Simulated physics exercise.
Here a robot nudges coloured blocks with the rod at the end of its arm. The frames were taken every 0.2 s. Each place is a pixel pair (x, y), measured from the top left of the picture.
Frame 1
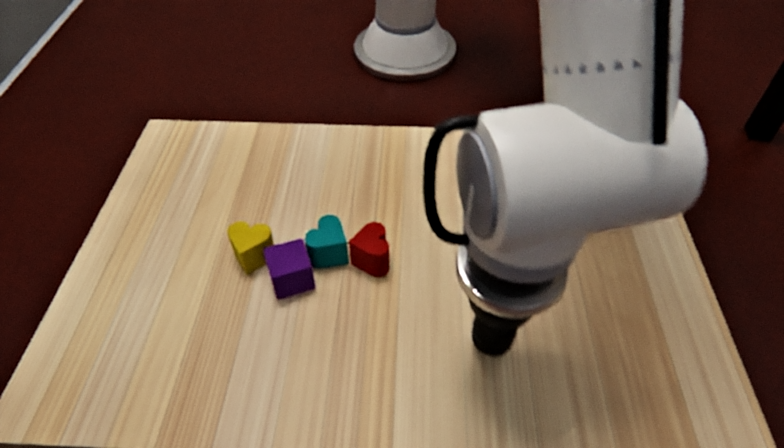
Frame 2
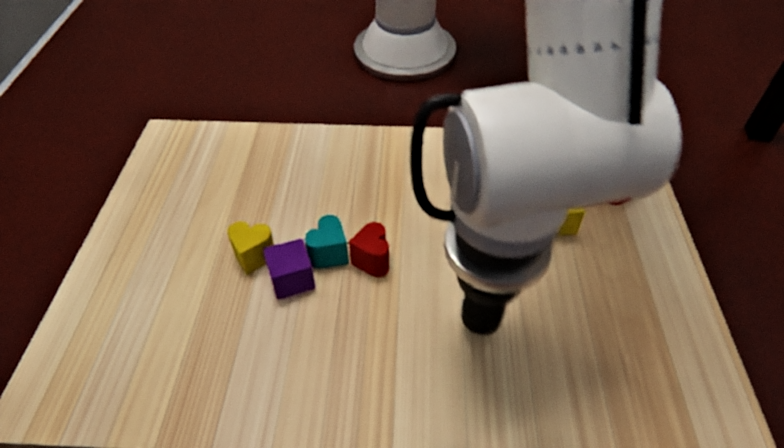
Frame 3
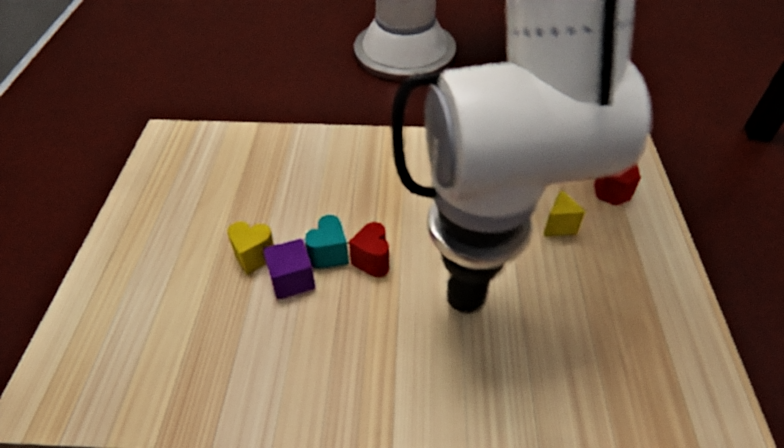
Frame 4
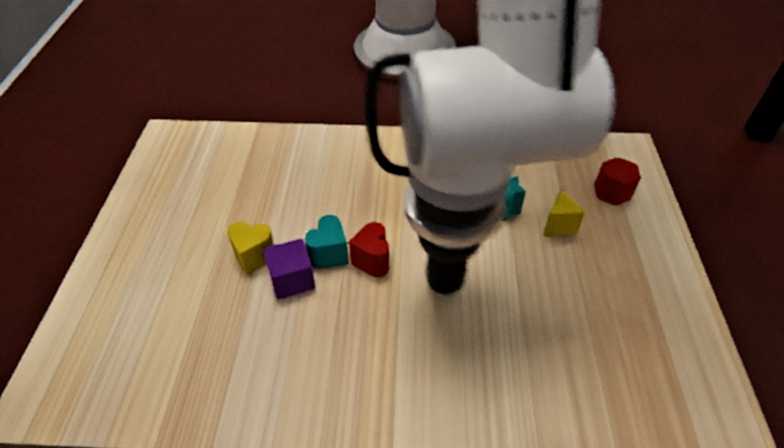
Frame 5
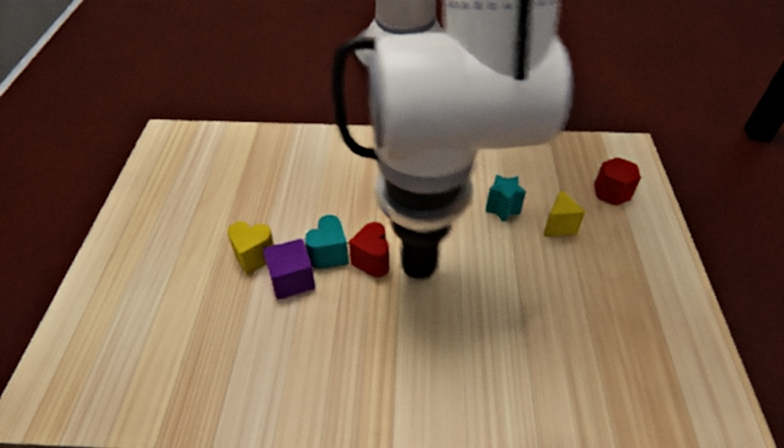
A white robot arm with a black rod at its tip glides steadily up and leftward over a pale wooden board on a dark red surface, seen from above by a still camera. Left of centre sit a yellow heart, a purple block, a turquoise heart and a red heart, all motionless. As the arm shifts, a yellow triangle, a red block and a turquoise star come into view behind it, and the rod nears the red heart.
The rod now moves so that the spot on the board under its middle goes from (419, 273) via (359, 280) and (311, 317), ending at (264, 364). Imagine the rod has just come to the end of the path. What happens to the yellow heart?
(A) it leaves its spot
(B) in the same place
Correct choice: B.
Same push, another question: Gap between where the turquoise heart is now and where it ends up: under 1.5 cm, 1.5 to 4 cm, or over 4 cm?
It slides somewhere between 1.5 and 4 cm.
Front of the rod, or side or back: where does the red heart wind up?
Shed along the way.
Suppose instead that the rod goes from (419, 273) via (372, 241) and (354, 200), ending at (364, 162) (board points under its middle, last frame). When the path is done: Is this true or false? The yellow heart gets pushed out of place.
False - the claim does not hold.
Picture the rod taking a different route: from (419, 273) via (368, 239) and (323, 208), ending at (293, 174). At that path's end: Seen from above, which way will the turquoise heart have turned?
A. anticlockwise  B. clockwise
B
What follows on the original path. One third of the way, rod at (358, 272); purple four-sided block at (283, 257), turned 20° anticlockwise; turquoise heart at (310, 224); red heart at (349, 232), turned 80° clockwise.
Two thirds of the way, rod at (309, 310); purple four-sided block at (283, 257), turned 20° anticlockwise; turquoise heart at (310, 224); red heart at (349, 232), turned 85° clockwise.
At the end, rod at (261, 357); yellow heart still; purple four-sided block at (283, 257), turned 20° anticlockwise; turquoise heart at (310, 224); red heart at (349, 232), turned 85° clockwise.
